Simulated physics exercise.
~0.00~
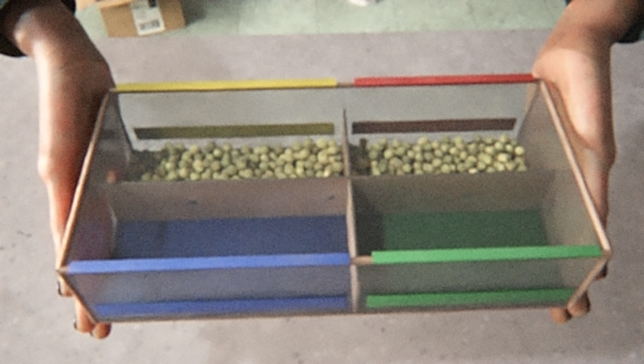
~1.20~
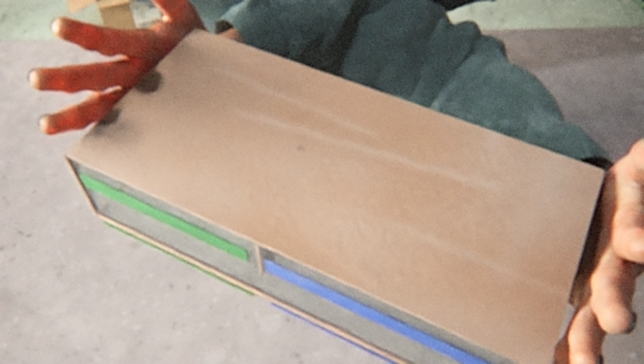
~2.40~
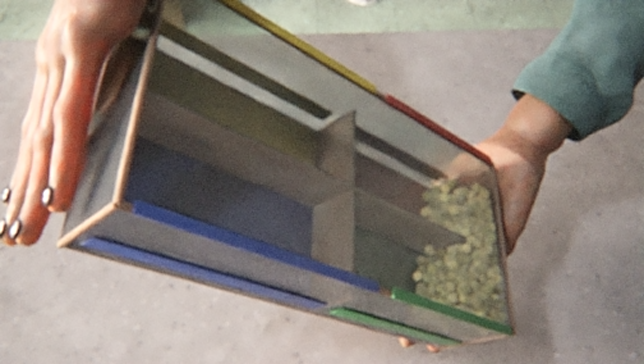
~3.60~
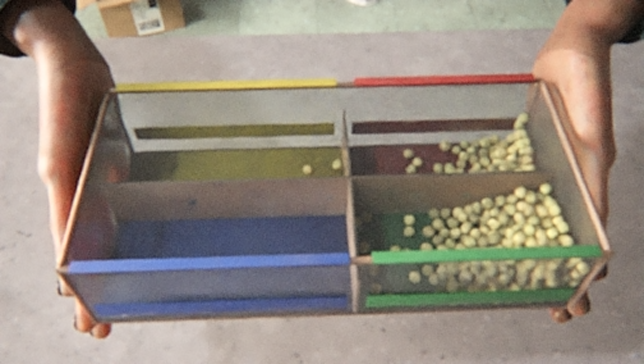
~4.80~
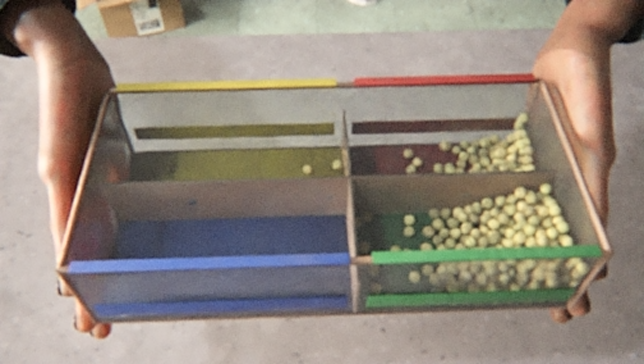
Two hands turning a divided box of soya beans right over and back upright, leaving most beans in the green and red sections.
